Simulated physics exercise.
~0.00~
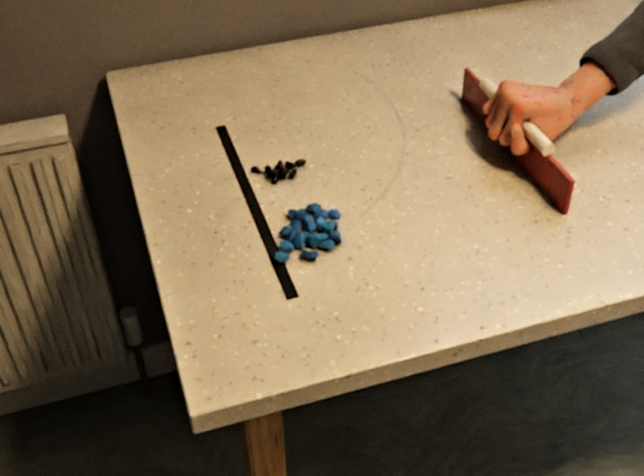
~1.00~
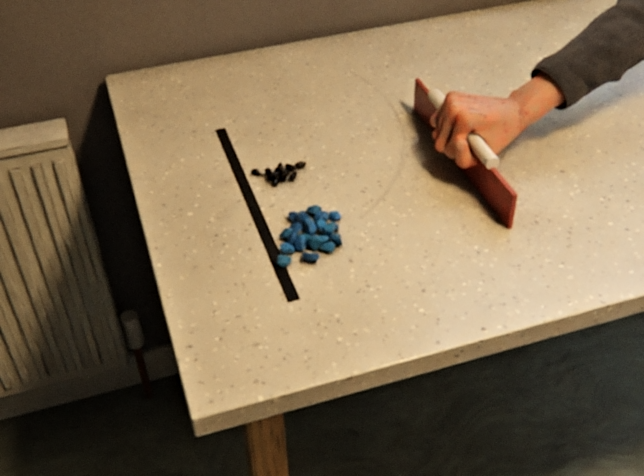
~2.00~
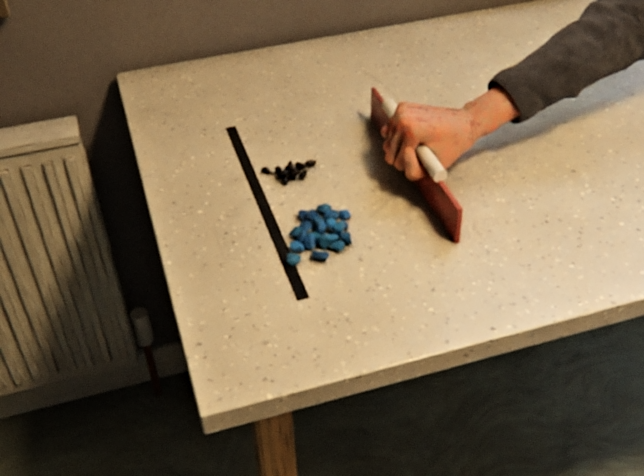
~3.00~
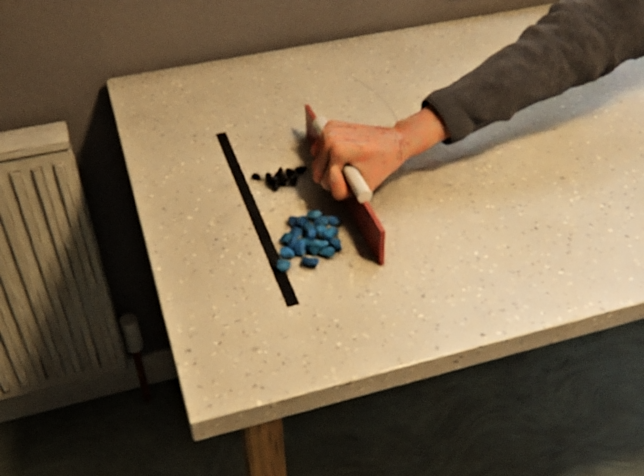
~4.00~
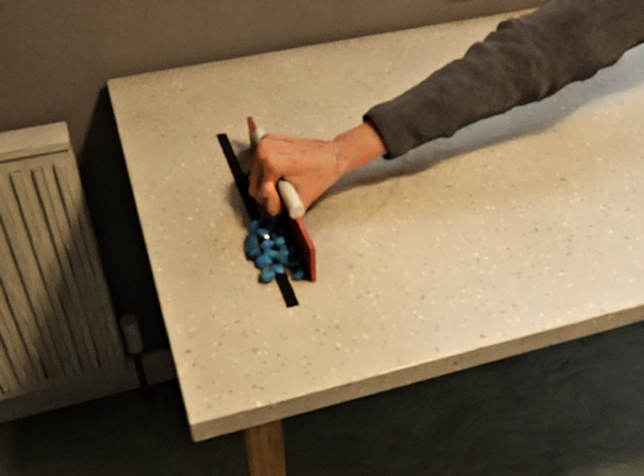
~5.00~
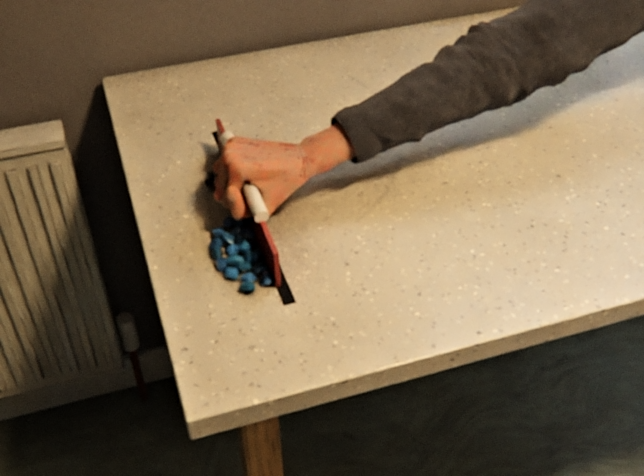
At first, a hand grips the pale handle of a reddish scraper on a speckled, light-coloured table, well to the right of a cluster of blue pieces and a smaller group of dark bits. A strip of black tape lies just beyond them, near the table's left end. The hand slides the scraper steadily left across the bare surface, while both groups stay still. The blade then reaches them and pushes both piles left, onto the tape and over it. Finally, the scraper stops at the tape, with the blue pieces bunched beyond it, still on the table, and the dark bits mostly hidden by the hand.
